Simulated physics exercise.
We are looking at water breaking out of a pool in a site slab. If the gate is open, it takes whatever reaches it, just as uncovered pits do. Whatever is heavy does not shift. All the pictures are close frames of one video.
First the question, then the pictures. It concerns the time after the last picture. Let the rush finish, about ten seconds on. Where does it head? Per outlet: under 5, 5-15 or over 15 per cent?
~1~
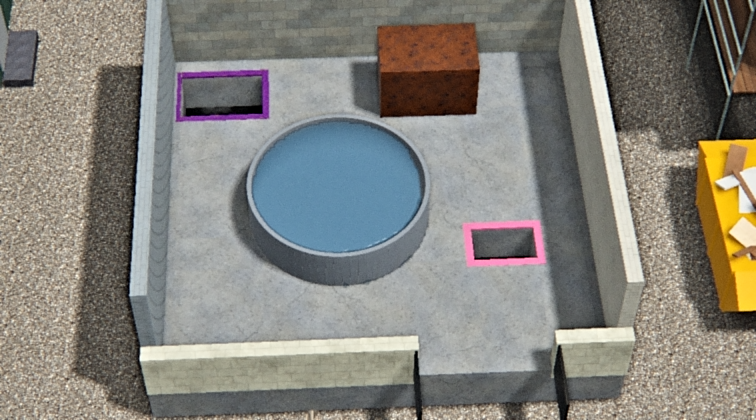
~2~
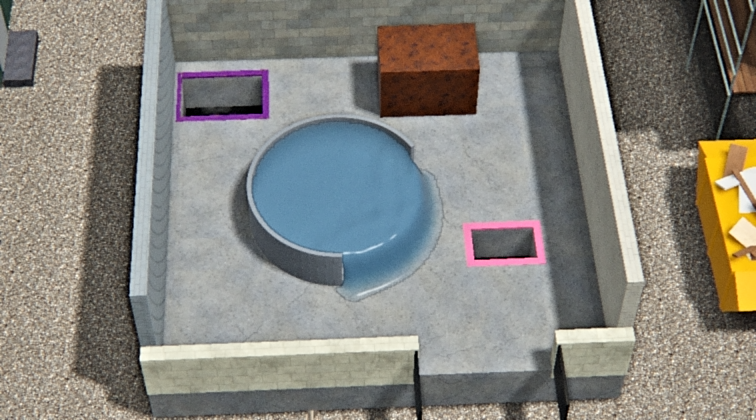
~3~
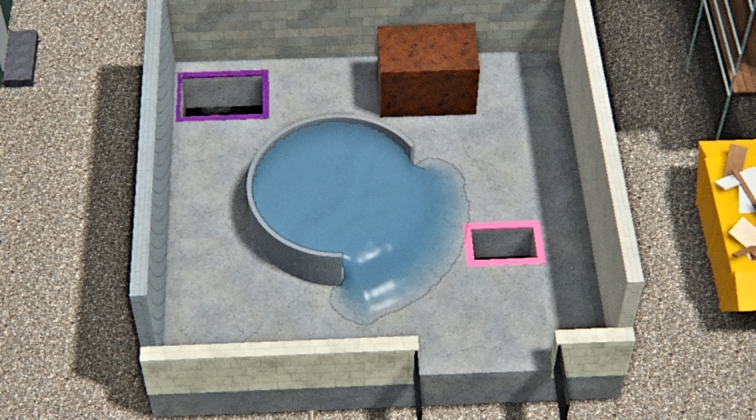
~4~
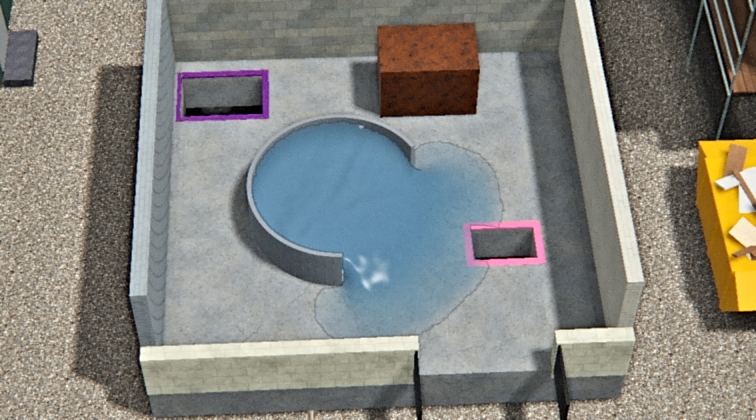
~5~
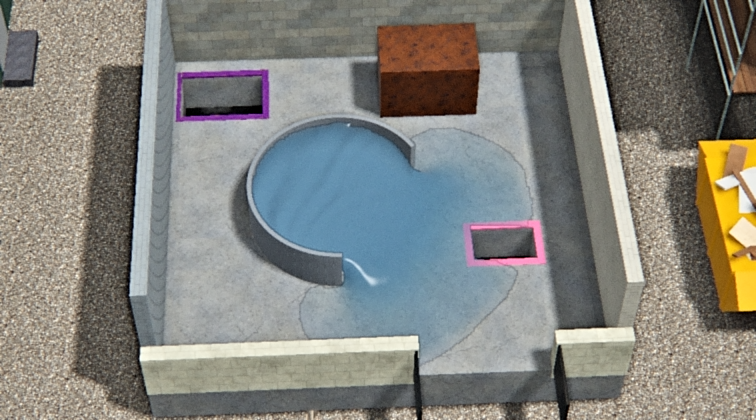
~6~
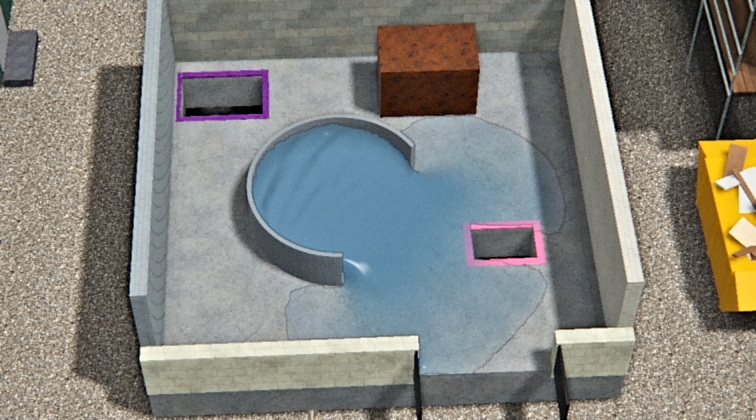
As I see it, gate: Past fifteen per cent, pink pit: Past fifteen per cent, purple pit: Beneath five per cent.
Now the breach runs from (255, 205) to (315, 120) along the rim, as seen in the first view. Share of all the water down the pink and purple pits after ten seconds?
Shares: Pink at 2 percent, purple at 60 percent.
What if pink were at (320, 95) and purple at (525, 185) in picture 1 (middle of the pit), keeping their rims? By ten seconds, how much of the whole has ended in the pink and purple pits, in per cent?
Pink share 0%, purple share 35%.
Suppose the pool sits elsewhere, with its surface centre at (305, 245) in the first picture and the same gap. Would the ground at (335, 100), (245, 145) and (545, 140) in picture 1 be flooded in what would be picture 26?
Taking them as they were asked, they come out bone dry, bone dry, soaked.
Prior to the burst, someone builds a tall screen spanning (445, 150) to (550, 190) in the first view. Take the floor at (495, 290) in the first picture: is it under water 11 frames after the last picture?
Submerged.
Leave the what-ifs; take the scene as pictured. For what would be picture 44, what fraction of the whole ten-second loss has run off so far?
Approximately 80 %.
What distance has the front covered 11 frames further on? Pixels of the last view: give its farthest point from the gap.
Front's tip: Near (551, 55).
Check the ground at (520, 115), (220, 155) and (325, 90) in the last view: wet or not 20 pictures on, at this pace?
Note - in order: Inundated / not inundated / not inundated.
A moment on, water covers 45 % of the floor; the gate 3 %, the pink pit 6 %, the purple pit 0 %.
Next, water covers 50 % of the floor; the gate 9 %, the pink pit 12 %, the purple pit 0 %.
Then, water covers 65 % of the floor; the gate 19 %, the pink pit 18 %, the purple pit 0 %.
Later, water covers 75 % of the floor; the gate 28 %, the pink pit 29 %, the purple pit 1 %.
In the end, water covers 85 % of the floor; the gate 33 %, the pink pit 36 %, the purple pit 2 %.
